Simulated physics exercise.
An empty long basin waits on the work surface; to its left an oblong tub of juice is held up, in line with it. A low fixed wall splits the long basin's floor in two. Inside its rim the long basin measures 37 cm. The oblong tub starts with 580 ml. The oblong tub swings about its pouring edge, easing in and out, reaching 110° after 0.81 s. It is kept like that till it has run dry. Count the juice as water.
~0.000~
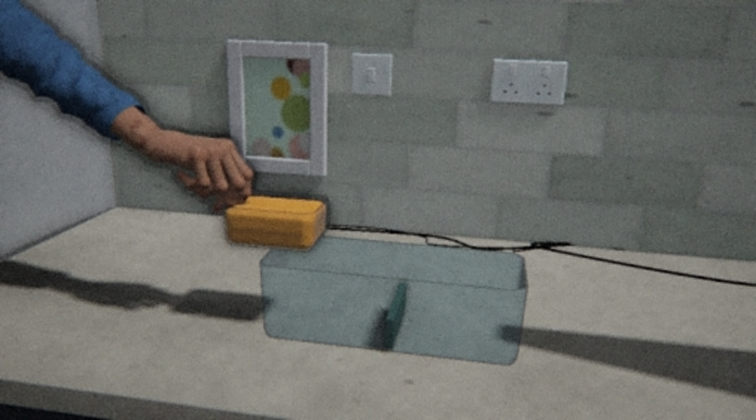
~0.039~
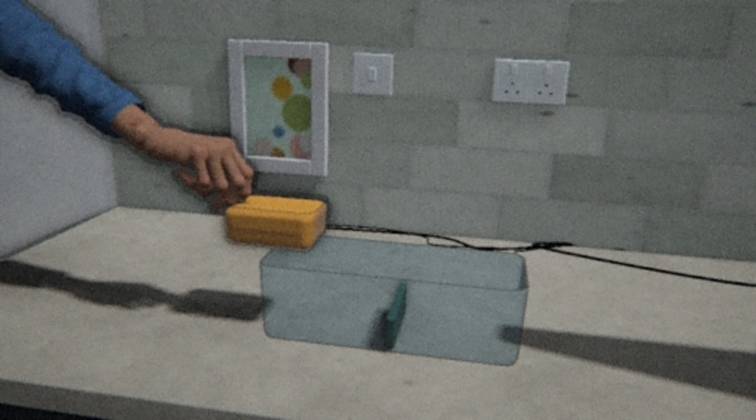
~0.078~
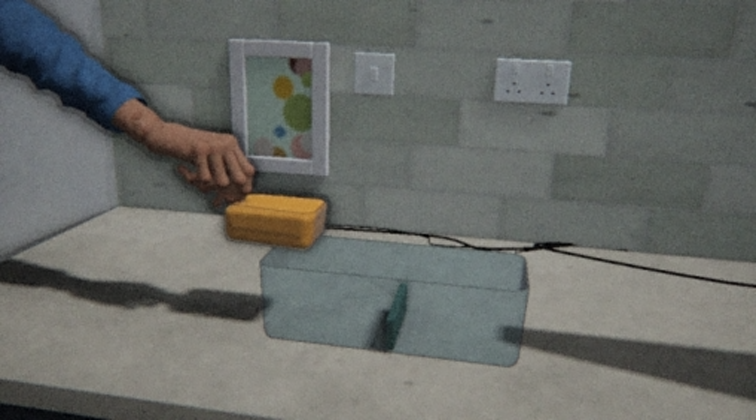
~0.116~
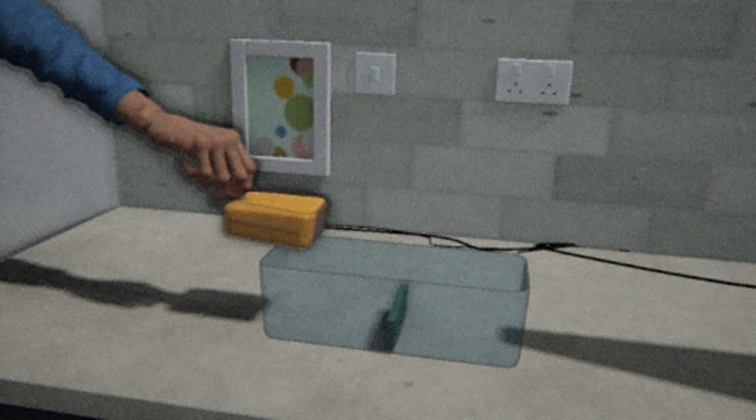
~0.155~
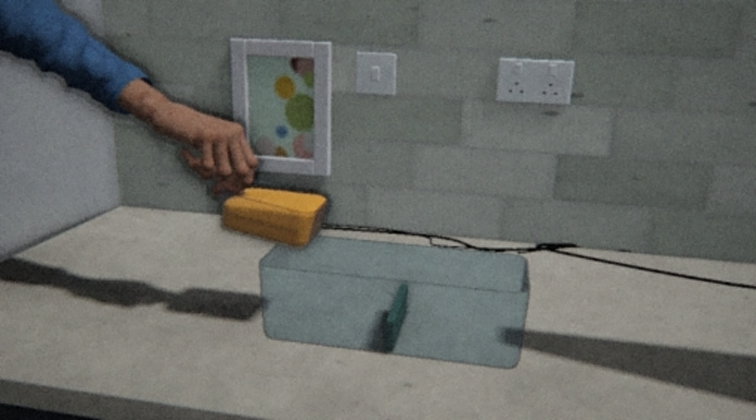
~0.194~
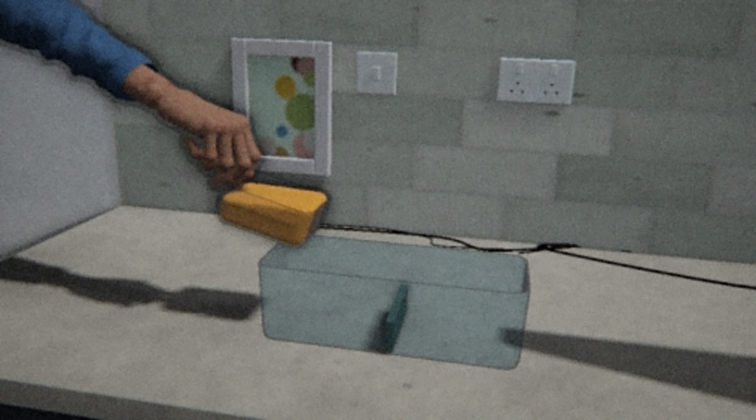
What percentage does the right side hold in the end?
The far part has some 25 per cent.
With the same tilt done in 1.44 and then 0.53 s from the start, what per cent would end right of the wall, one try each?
In turn about 5 and 30 per cent.
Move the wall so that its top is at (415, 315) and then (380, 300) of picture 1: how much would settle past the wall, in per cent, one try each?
In turn about 25 and 70 per cent.
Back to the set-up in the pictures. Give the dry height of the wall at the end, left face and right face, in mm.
Left about 28 mm, right about 40 mm.
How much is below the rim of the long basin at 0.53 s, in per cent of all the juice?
About 20 per cent.
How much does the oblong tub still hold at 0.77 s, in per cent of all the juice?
About 2 per cent.
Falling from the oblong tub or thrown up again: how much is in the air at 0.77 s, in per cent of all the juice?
Near 5 in a hundred.
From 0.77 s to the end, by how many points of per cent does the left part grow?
Some 5 per cent.
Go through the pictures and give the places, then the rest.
In the first frame, it leans 0°; its right rim is at (322, 206); the juice meets the walls at (236, 203) and (321, 210); the long basin's rim runs from (273, 249) to (525, 273); the wall's top is at (397, 301).
In the second frame, it leans 1°; its right rim is at (322, 206); the juice meets the walls at (236, 203) and (321, 210).
In the third frame, it leans 3°; its right rim is at (322, 206); the juice meets the walls at (236, 201) and (322, 208).
In the fourth frame, it leans 5°; its right rim is at (322, 206); the juice meets the walls at (236, 199) and (322, 206).
In the fifth frame, it leans 10°; its right rim is at (322, 207); the juice meets the walls at (235, 195) and (322, 204).
In the sixth frame, it leans 15°; its right rim is at (321, 207); the juice meets the walls at (234, 190) and (322, 202); 1 per cent is over the edge.
After 0.53 s the tilt is 80° and 35 per cent is still to pour, 20 is left of the wall and 0 right of it.
After 0.77 s the tilt is 109° and 2 per cent is still to pour, 68 is left of the wall and 25 right of it.
After 1.03 s the tilt is 110° and 0 per cent is still to pour, 73 is left of the wall and 25 right of it.
After 1.31 s the tilt is 110° and 0 per cent is still to pour, 73 is left of the wall and 25 right of it.
In the end 73 per cent lies left of the wall, 25 right of it and 2 outside.
